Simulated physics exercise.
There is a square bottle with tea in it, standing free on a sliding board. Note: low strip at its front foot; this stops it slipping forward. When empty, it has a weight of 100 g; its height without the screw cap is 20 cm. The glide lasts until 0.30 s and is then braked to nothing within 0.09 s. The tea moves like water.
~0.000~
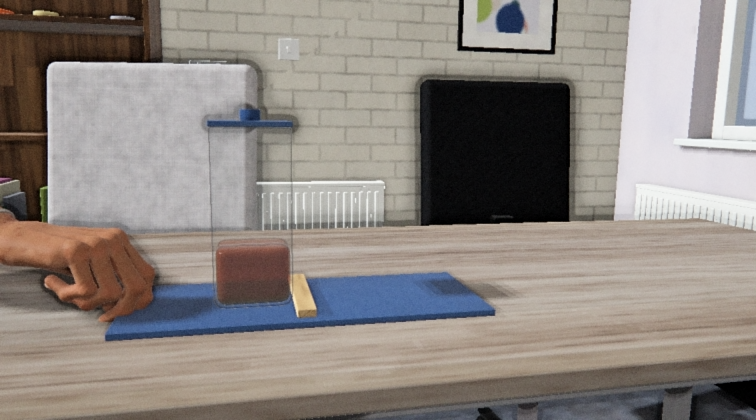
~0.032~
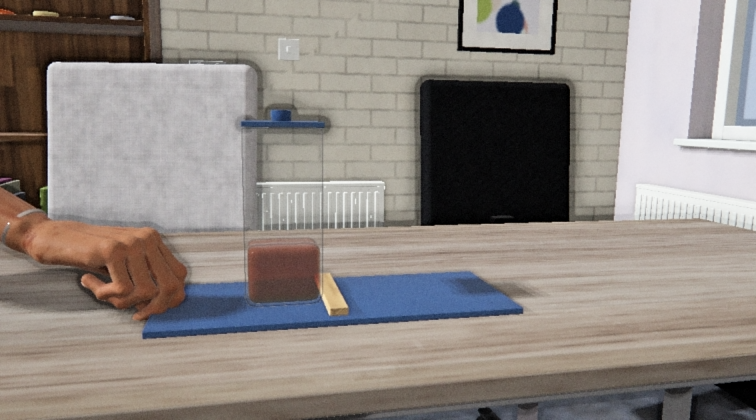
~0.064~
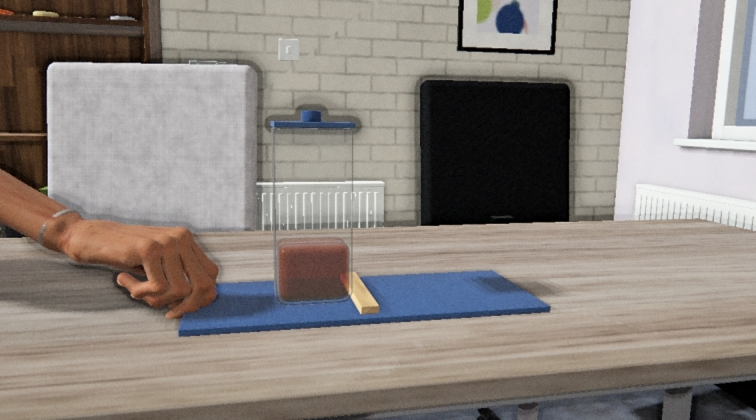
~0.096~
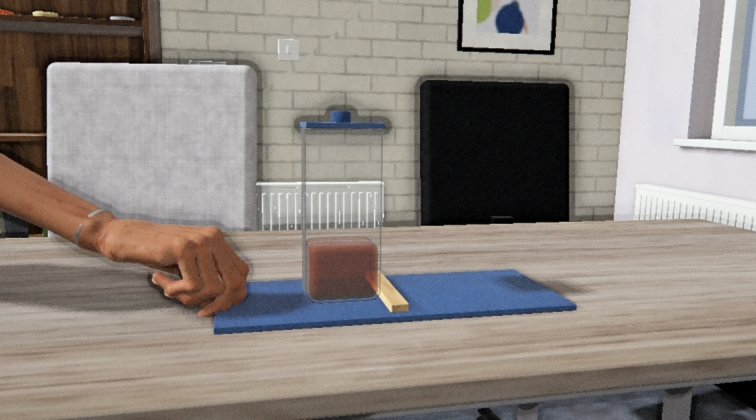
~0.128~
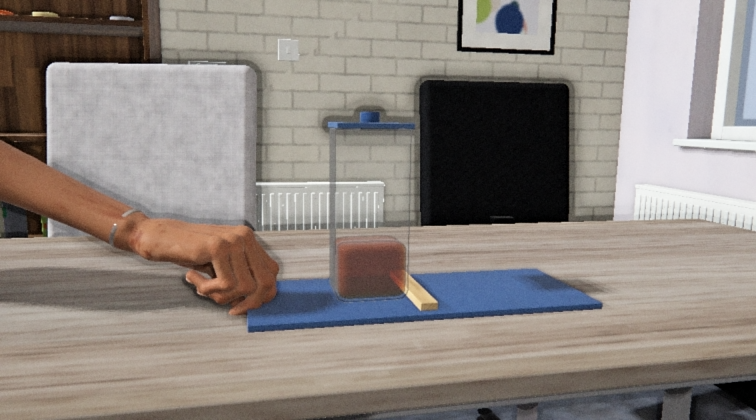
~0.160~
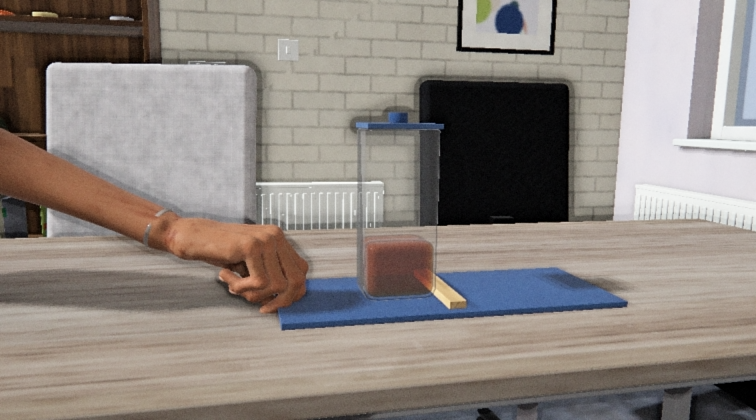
A blue board slides steadily to the right across a wooden table, a hand at its left end following along, while the camera stays still. On it rides a tall, clear square bottle with a blue cap and reddish-brown tea low inside, upright behind a pale wooden strip. The table is seen from the side in a room with a brick wall, grey and black panels, a radiator and shelves.
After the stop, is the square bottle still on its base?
I expect it won't tip.
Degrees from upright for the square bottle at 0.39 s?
About 6 degrees.
Then, 0.39 s in, the board moves at 0.00 m/s; the square bottle leans 6°.
Then, 0.51 s in, the square bottle leans 12°.
Then, 0.67 s in, the square bottle stands where it began.
Then, 0.89 s in, the square bottle stands where it began.
Finally, the square bottle stands where it began.
